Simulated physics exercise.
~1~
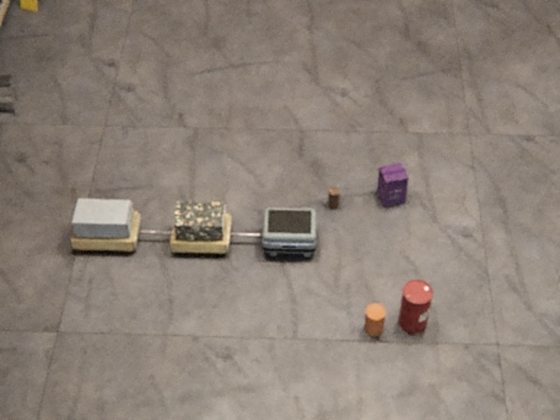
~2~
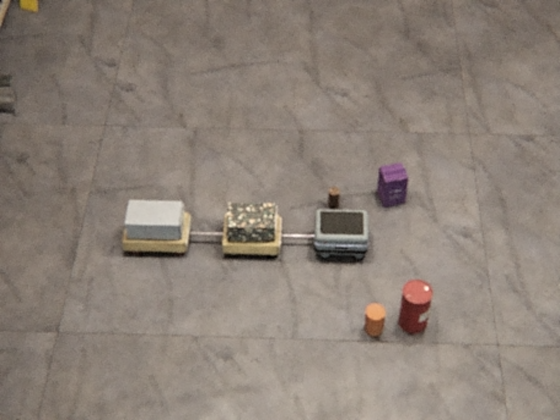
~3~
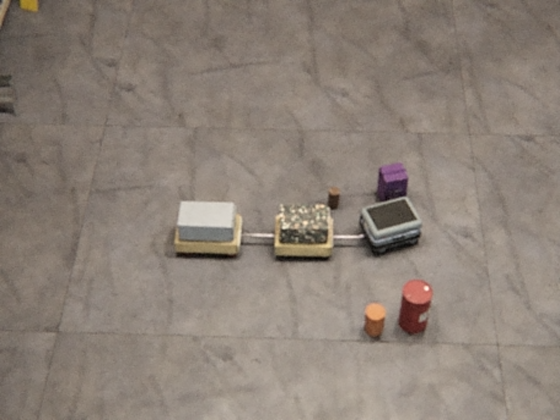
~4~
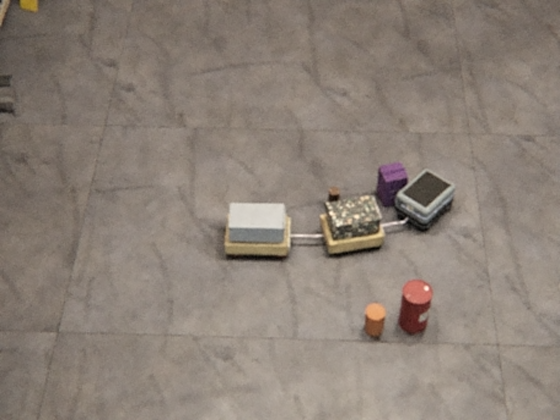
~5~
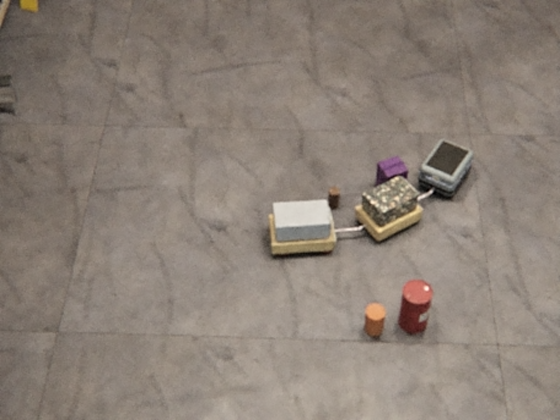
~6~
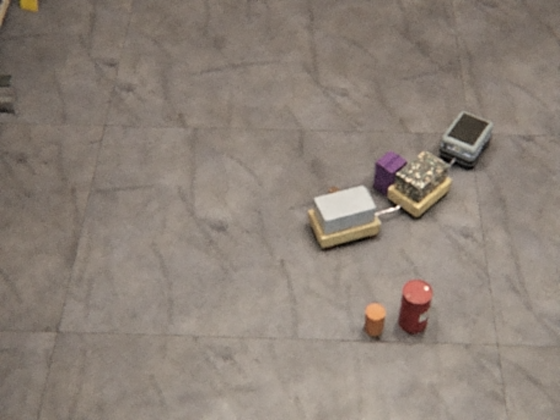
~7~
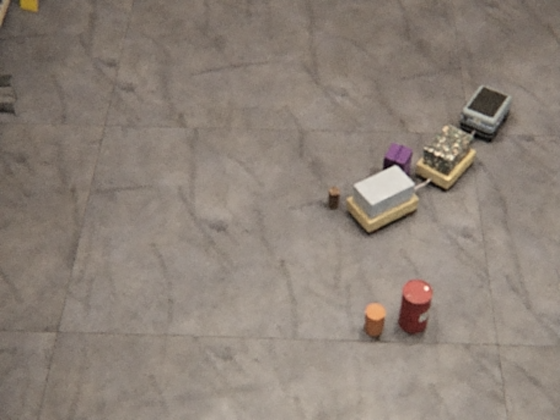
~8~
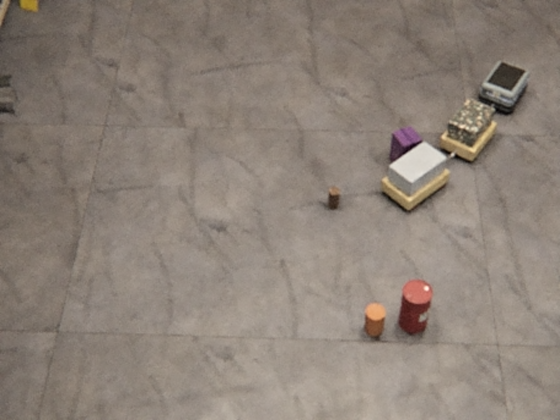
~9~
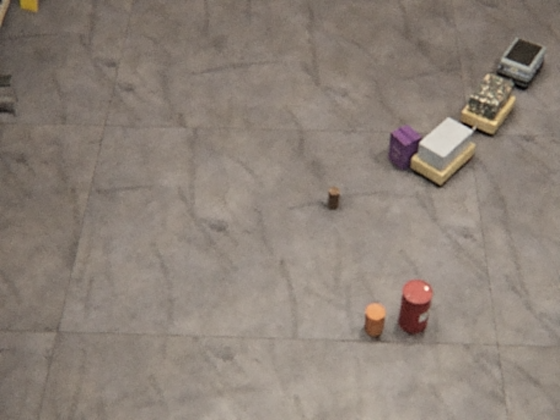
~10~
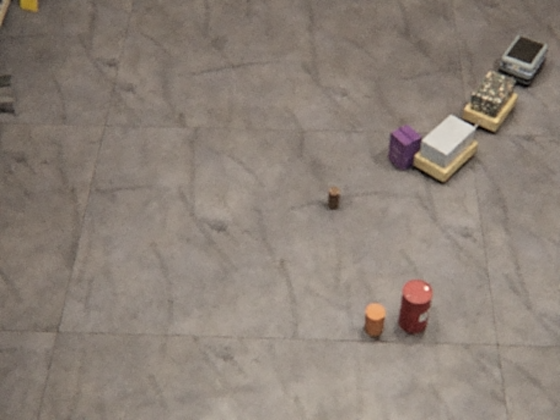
In this clip, a small vehicle pulls two carts rightward across a grey floor, then curves toward the upper right, and the carts shift an upright purple box slightly as they pass before the train stops, leaving the red drum, orange pail and brown canister in place.
